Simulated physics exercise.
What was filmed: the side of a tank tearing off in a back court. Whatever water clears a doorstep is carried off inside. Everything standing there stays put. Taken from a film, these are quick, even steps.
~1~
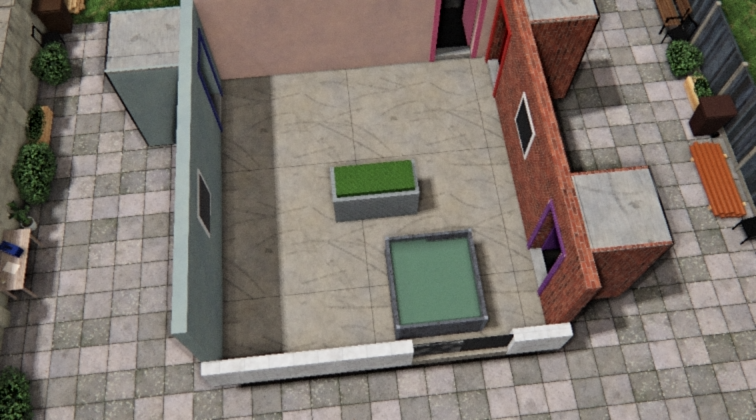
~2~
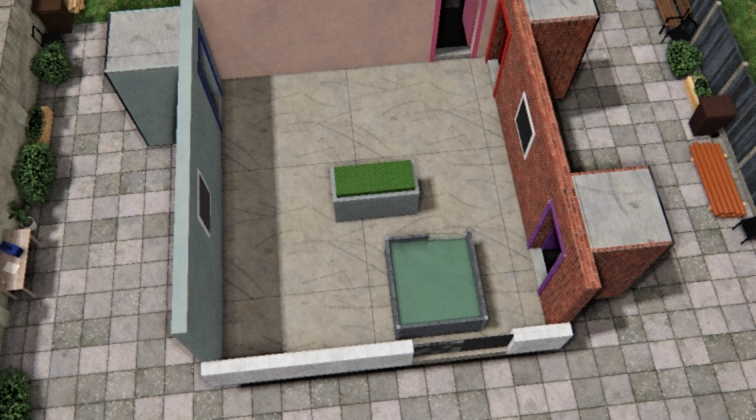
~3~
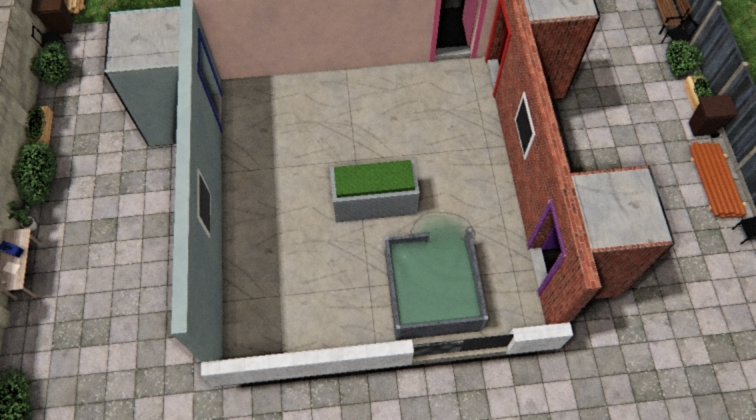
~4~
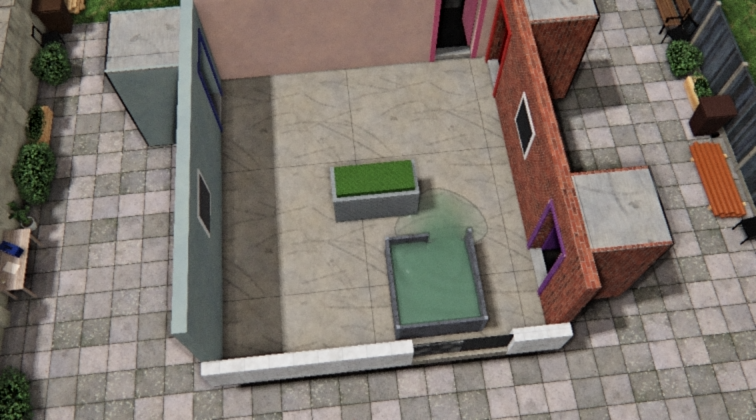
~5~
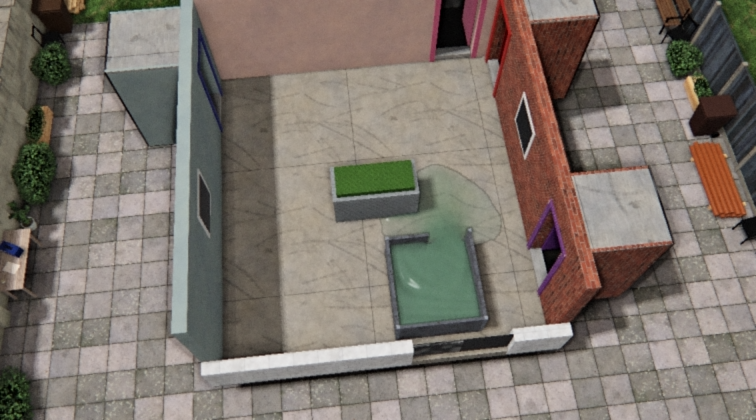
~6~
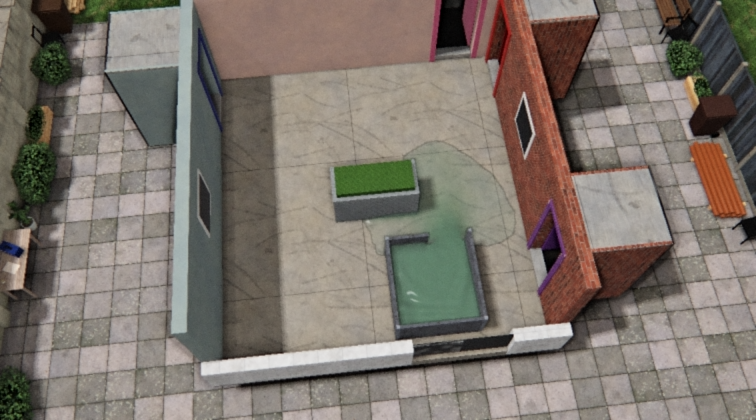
At first, still green water fills an open tank near a grass-topped planter in a walled court. Then part of the tank's far side breaks away, leaving a gap, and water pours out through it, spreading across the paving in a widening sheet past the planter's right side toward the brick wall.
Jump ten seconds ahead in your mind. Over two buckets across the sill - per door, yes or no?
Blue door no, pink door yes, red door yes, purple door no.
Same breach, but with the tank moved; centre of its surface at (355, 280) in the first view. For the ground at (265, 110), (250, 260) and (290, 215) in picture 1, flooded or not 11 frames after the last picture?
As listed: Untouched, reached, reached.
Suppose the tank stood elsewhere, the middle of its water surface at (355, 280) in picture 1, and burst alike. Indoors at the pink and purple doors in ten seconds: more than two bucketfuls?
I'd say the pink door stops short while the purple door overshoots.
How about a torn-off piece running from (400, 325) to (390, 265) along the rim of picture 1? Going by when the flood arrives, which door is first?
The answer is the blue one.
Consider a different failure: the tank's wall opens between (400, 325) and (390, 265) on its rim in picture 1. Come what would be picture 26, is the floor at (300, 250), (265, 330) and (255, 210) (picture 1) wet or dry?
Sequence: Wetted / wetted / wetted.
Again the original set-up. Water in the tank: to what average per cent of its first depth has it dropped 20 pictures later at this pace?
That comes to some 36 per cent.
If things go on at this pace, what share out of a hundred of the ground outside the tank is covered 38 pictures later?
That works out to some 60 in a hundred.
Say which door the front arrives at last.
My answer: The blue one.
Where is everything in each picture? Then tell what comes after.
In the first frame, still water in the open tank at (435, 279).
In the second frame, the front is at a hidden place, out from the gap on the open tank's far side.
In the third frame, the front is at (430, 216), out from the gap on the open tank's far side.
In the fourth frame, water pours out on the open tank's far side and has run to (427, 194).
In the fifth frame, water pours out on the open tank's far side and has run to (439, 168).
In the sixth frame, water pours out on the open tank's far side and has run to (440, 145).
A moment on, water covers 30 % of the floor; the blue door not reached, the pink door not reached, the red door not reached, the purple door not reached.
Next, water covers 40 % of the floor; the blue door not reached, the pink door wet at the sill, nothing in, the red door wet at the sill, nothing in, the purple door not reached.
Then, water covers 45 % of the floor; the blue door not reached, the pink door over two buckets in, the red door under two buckets in, the purple door wet at the sill, nothing in.
Later, water covers 60 % of the floor; the blue door wet at the sill, nothing in, the pink door far over two buckets in, the red door over two buckets in, the purple door wet at the sill, nothing in.
In the end, water covers 90 % of the floor; the blue door wet at the sill, nothing in, the pink door far over two buckets in, the red door over two buckets in, the purple door wet at the sill, nothing in.
